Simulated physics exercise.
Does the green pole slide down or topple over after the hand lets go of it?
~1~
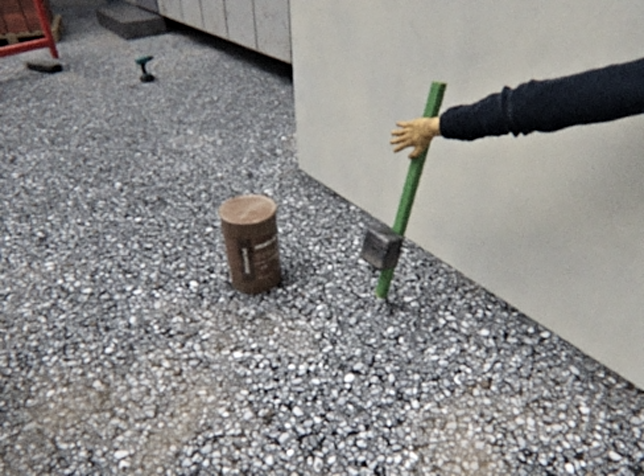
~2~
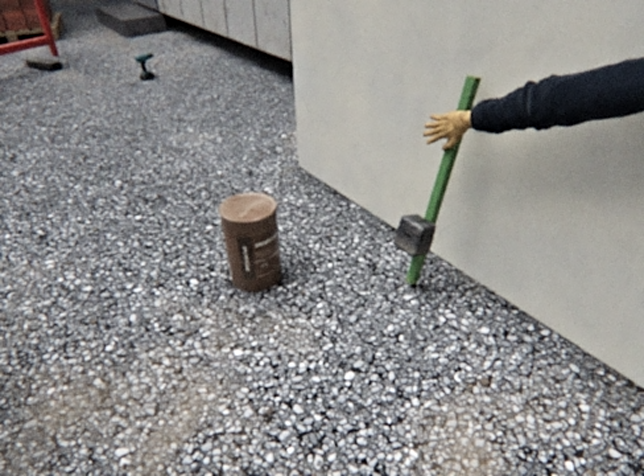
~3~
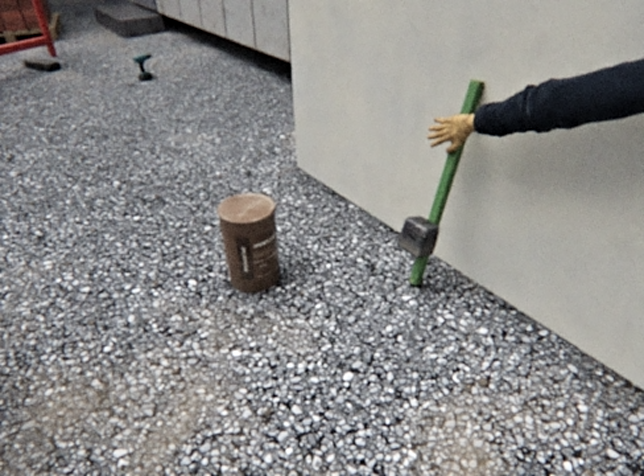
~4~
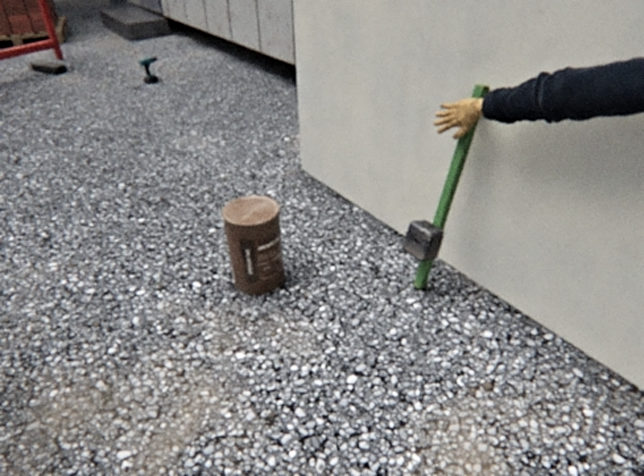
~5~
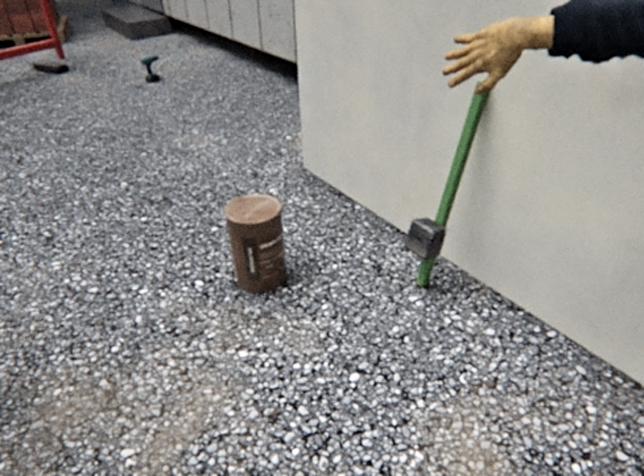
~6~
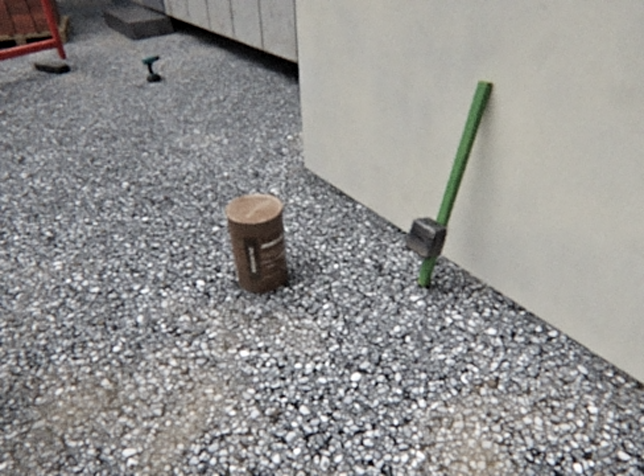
No, the green pole stays leaning against the pale wall after the hand has drawn away.
To begin with, a hand in a tan glove holds a green pole with a dark grey block near its lower end, beside a pale wall, while a brown cylindrical container stands on the gravel to the left. The hand moves the pole a short way to the right, so that it leans toward the wall. It steadies the pole there, then opens and lets go at the top. The arm draws back out of view. At the end, the pole is still leaning against the wall, and the brown container stands where it was.
